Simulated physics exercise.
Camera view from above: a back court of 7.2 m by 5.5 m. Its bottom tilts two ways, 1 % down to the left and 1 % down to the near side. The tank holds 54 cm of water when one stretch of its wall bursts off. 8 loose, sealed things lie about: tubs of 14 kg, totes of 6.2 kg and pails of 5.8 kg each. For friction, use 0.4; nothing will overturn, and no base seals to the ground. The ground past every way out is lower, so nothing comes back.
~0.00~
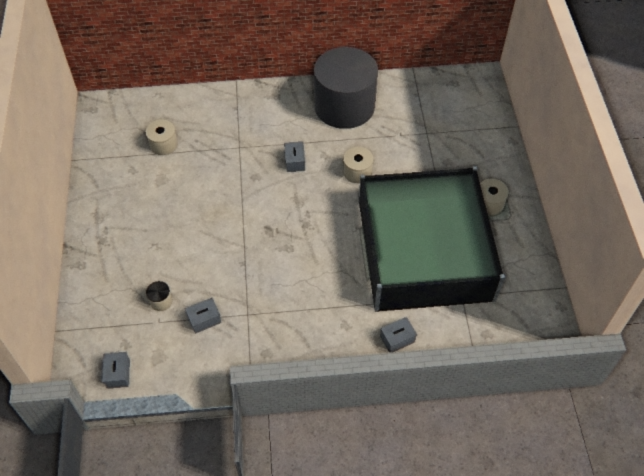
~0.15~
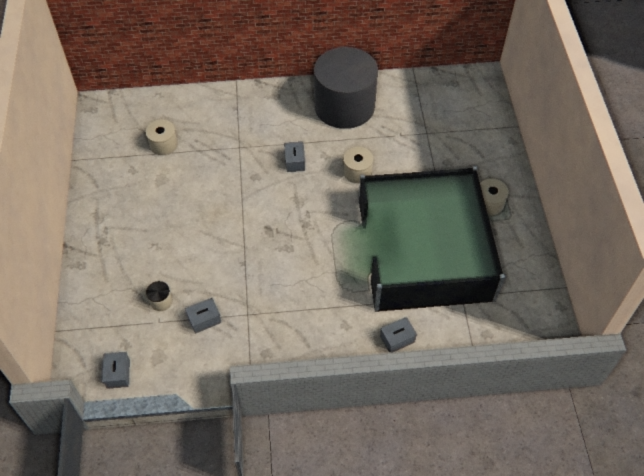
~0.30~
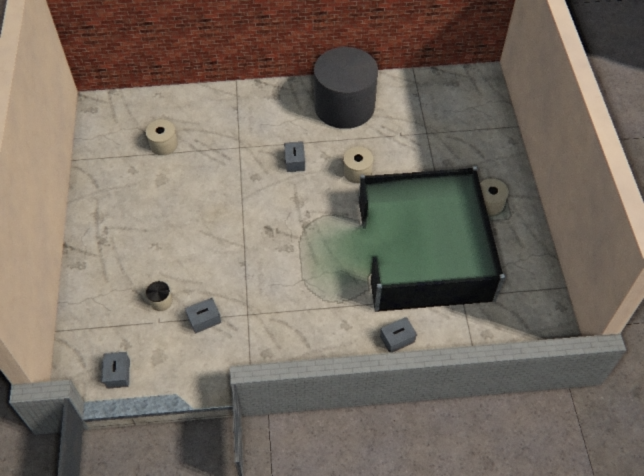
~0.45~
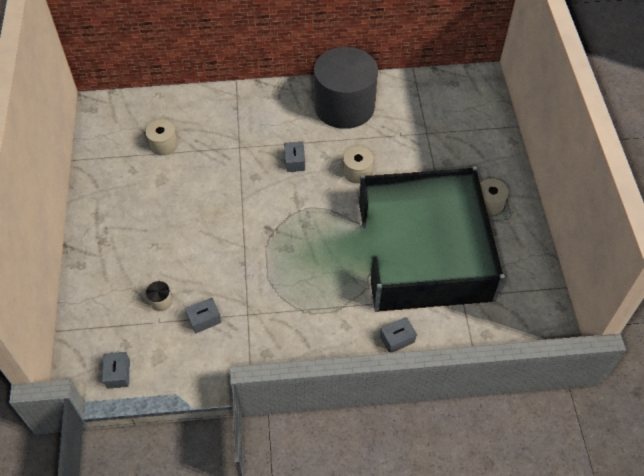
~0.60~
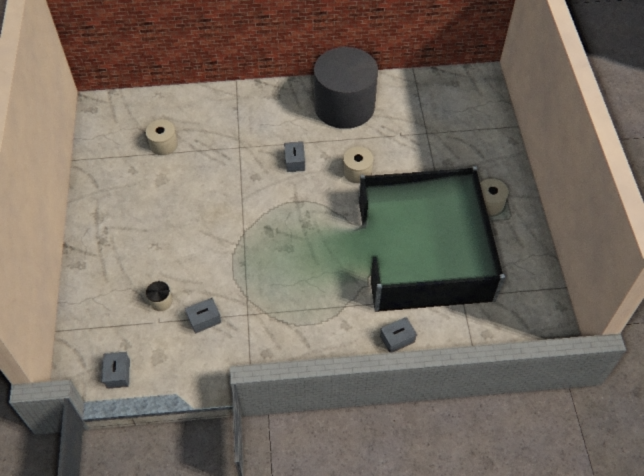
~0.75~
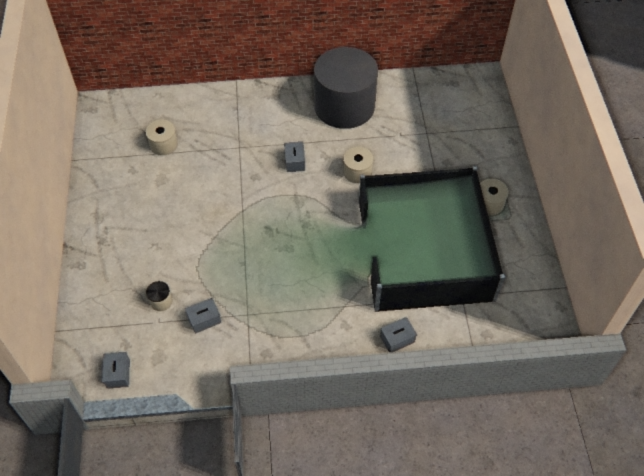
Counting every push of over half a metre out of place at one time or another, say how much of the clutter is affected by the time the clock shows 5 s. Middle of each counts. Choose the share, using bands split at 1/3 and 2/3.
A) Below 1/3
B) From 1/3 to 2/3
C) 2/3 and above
Answer: B.
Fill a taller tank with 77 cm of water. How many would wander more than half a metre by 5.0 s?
With that change, 3 of them.
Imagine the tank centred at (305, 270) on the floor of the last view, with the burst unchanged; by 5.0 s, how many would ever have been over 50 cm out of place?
Then 3 of them would.
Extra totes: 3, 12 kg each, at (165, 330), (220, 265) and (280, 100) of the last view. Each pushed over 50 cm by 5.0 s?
Outcome: Breaks the threshold first, breaks the threshold next, stays within last.
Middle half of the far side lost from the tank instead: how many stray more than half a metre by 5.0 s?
In that case the number is 1.
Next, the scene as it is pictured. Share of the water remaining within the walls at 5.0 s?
Roughly 88 percent.
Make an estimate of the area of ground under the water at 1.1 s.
Roughly 10.0 m2 of it is wet.
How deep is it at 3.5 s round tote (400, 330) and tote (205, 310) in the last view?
I'd put it at 0 cm and 14 cm respectively.
After 1.1 s 0 of 8 are over 50 cm from their spots; 0 afloat.
After 2.2 s 2 of 8 are over 50 cm from their spots; 1 afloat.
After 3.5 s 2 of 8 are over 50 cm from their spots; 3 afloat.
After 5.0 s 3 of 8 are over 50 cm from their spots, and 3 have been at some point; 2 afloat.
